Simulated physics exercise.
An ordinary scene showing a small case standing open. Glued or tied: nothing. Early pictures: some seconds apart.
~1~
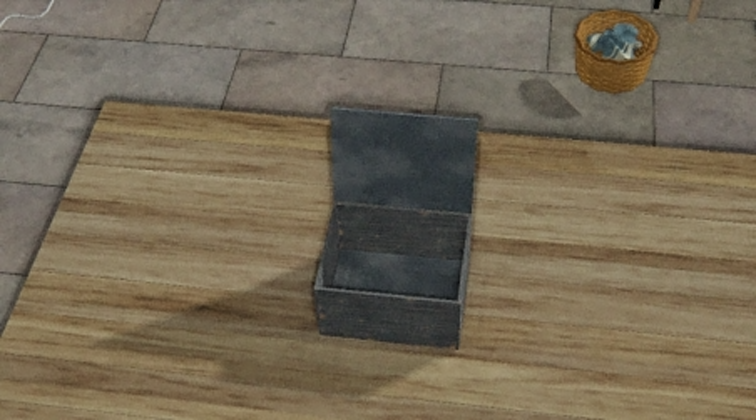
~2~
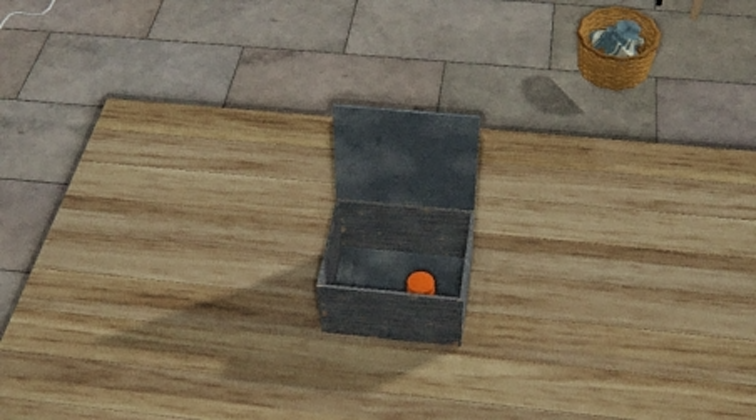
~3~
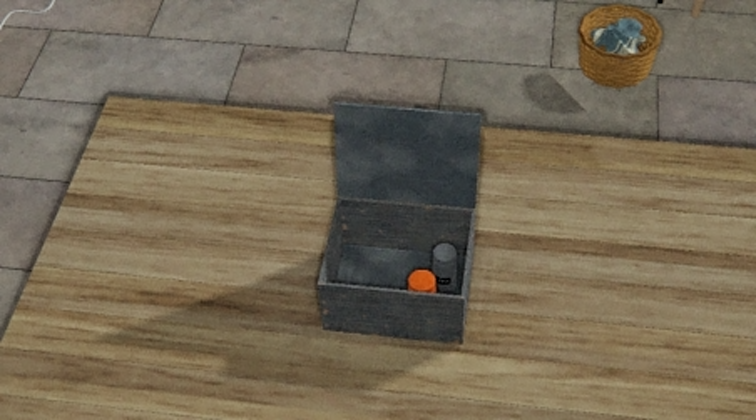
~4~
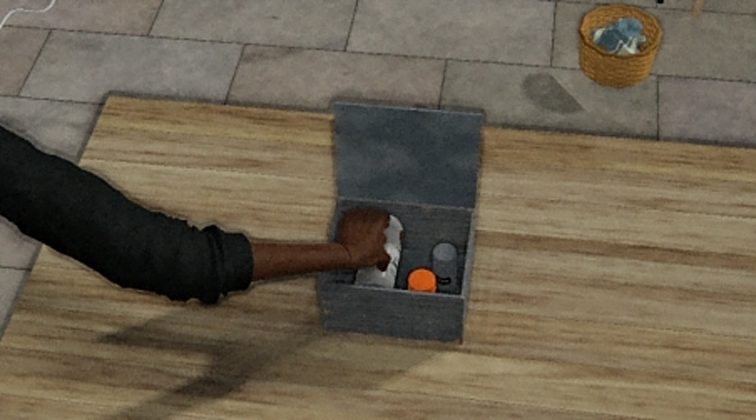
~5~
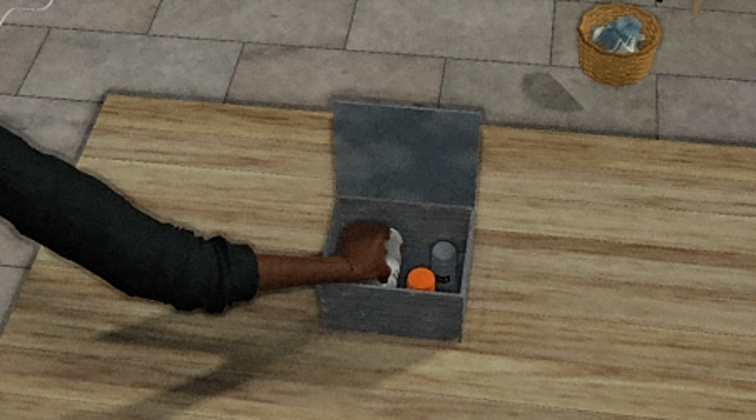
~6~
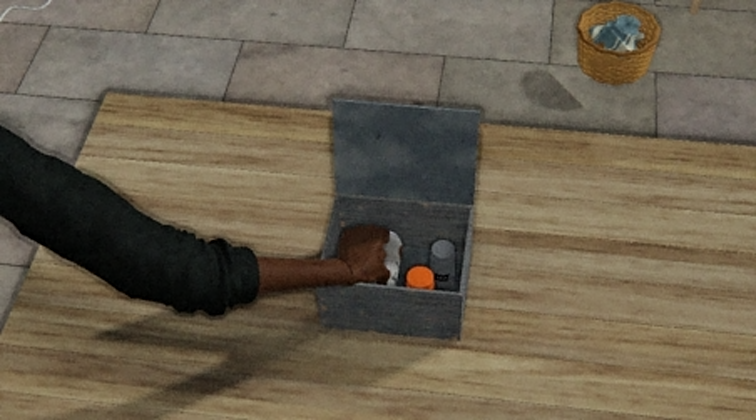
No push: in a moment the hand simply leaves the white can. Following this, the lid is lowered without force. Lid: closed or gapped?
Watch - the lid drops into place nicely.
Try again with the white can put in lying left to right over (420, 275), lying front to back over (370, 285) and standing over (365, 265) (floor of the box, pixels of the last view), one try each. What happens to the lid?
The first attempt ends with the lid standing open, the second with it lying shut, and the third with it standing open.
Then, 1.20 s after the last picture, lid 81° above the rim.
Then, 1.70 s after the last picture, lid 50° above the rim.
Then, 2.20 s after the last picture, lid 11° above the rim.
At rest, lid shut; all 3 in place. Seen from the same camera at the end, white can near (380, 273).
